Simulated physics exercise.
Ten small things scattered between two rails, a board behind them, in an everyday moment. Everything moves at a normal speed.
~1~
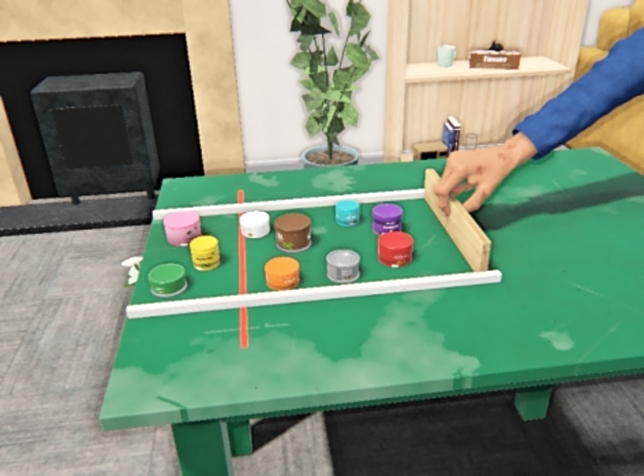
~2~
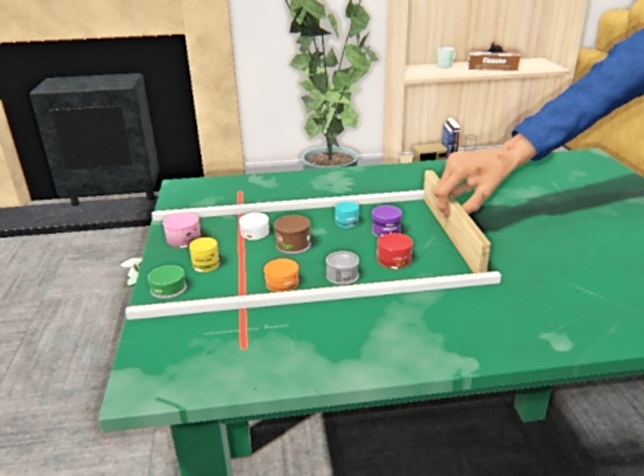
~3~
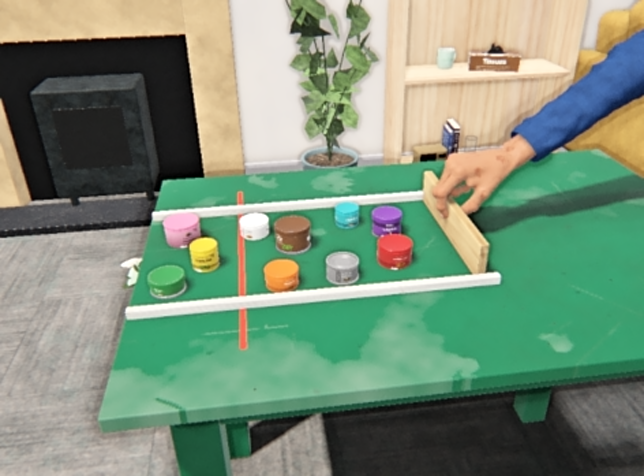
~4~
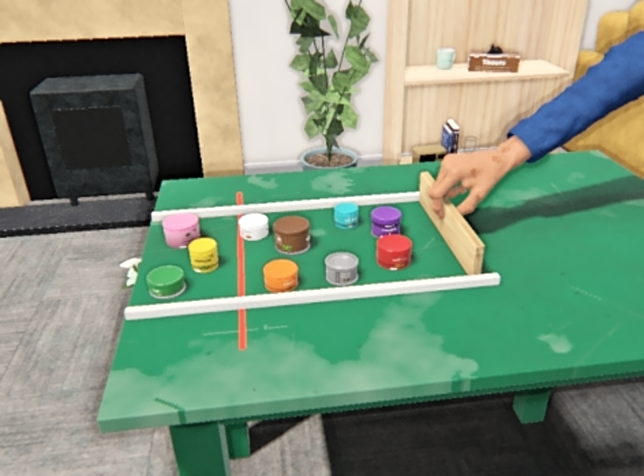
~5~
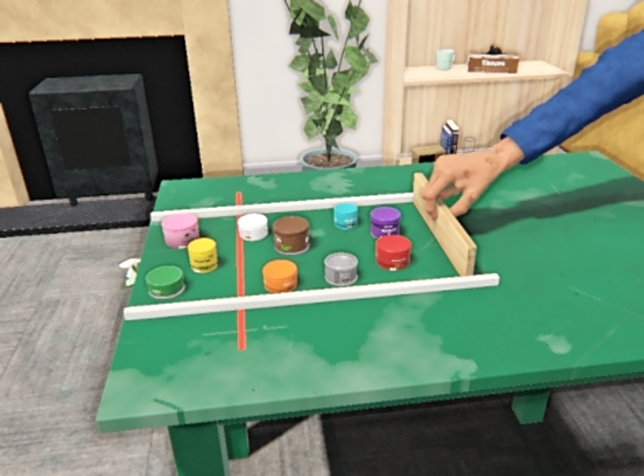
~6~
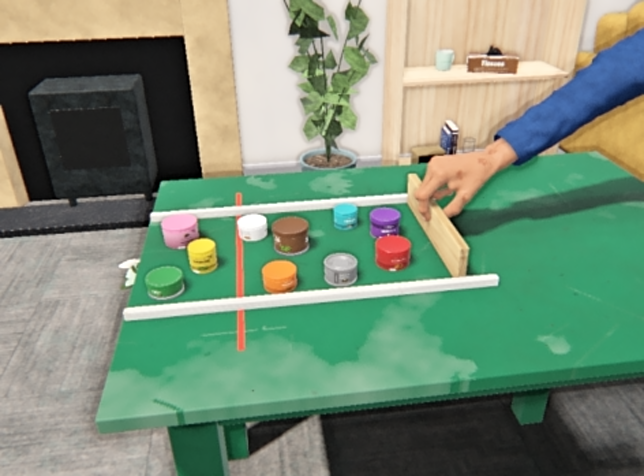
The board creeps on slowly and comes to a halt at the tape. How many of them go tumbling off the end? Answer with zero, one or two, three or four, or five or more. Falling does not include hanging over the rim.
Zero.
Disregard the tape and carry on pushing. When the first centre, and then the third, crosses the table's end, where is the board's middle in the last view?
At roughly (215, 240), then roughly (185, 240).
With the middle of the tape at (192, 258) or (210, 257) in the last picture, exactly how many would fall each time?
First try 2, second try 1.
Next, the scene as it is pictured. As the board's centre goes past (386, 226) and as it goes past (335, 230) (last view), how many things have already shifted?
At the first place 2, at the second 5.
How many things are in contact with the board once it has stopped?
It ends up touching 4.
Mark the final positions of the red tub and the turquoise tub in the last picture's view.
Okay, so first (222, 267), and next (227, 225).
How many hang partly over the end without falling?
It totals 0.
Early on, none off yet; green pot at rest near (165, 283); pink tub at rest near (181, 231); yellow tub at rest near (203, 256).
Finally, the number that fall off is zero.
